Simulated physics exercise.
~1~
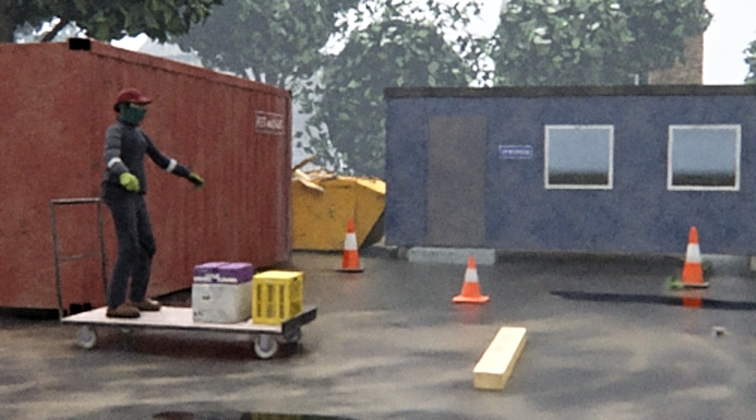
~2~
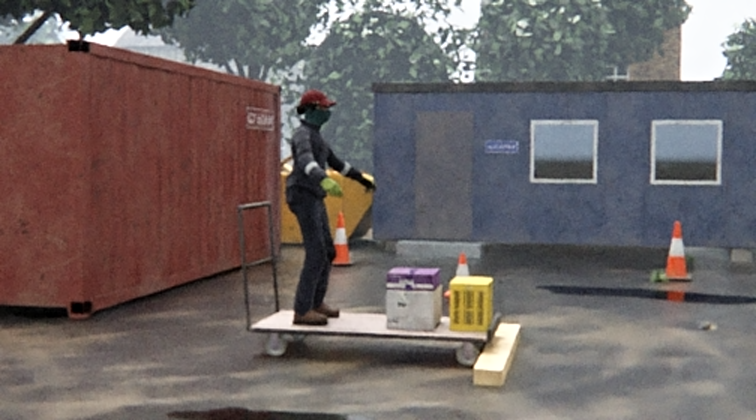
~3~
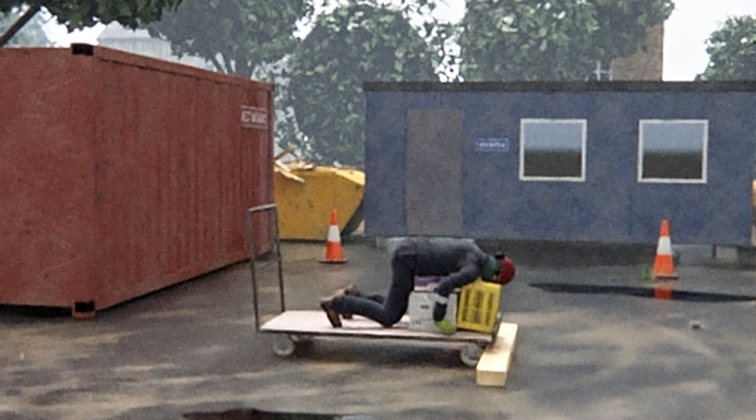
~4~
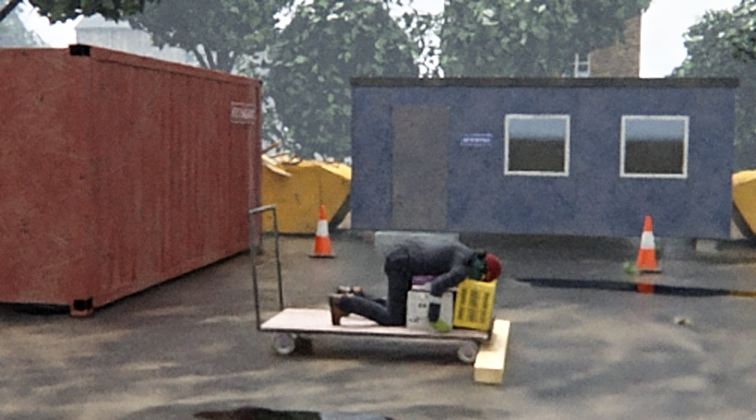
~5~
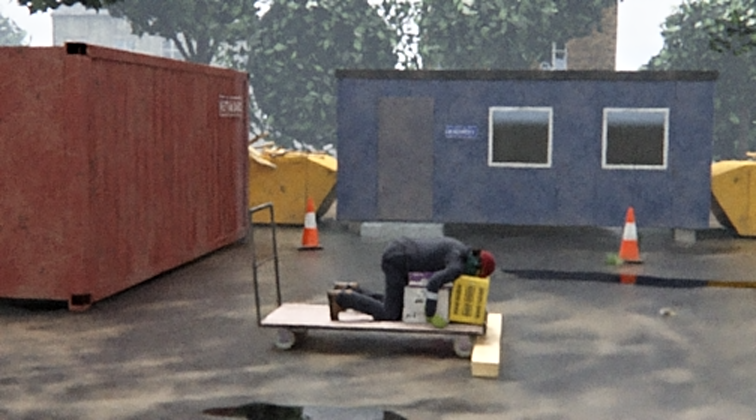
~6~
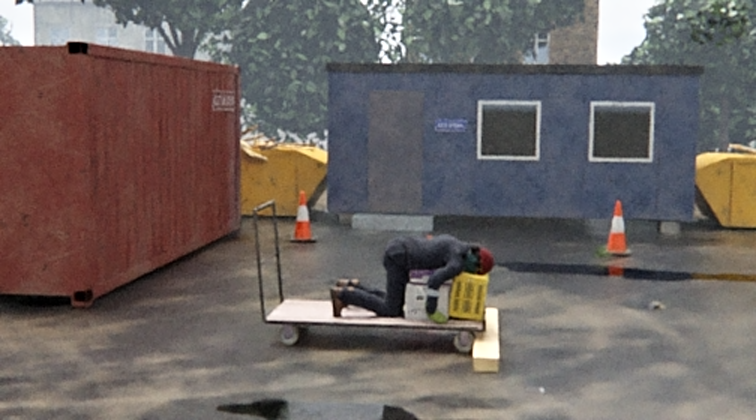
We see a person in a red cap riding a flatbed trolley rightward with purple and white parcels and a yellow crate until it stops against a kerb; the rider pitches forward onto the load and stays slumped there, with everything still on the deck.
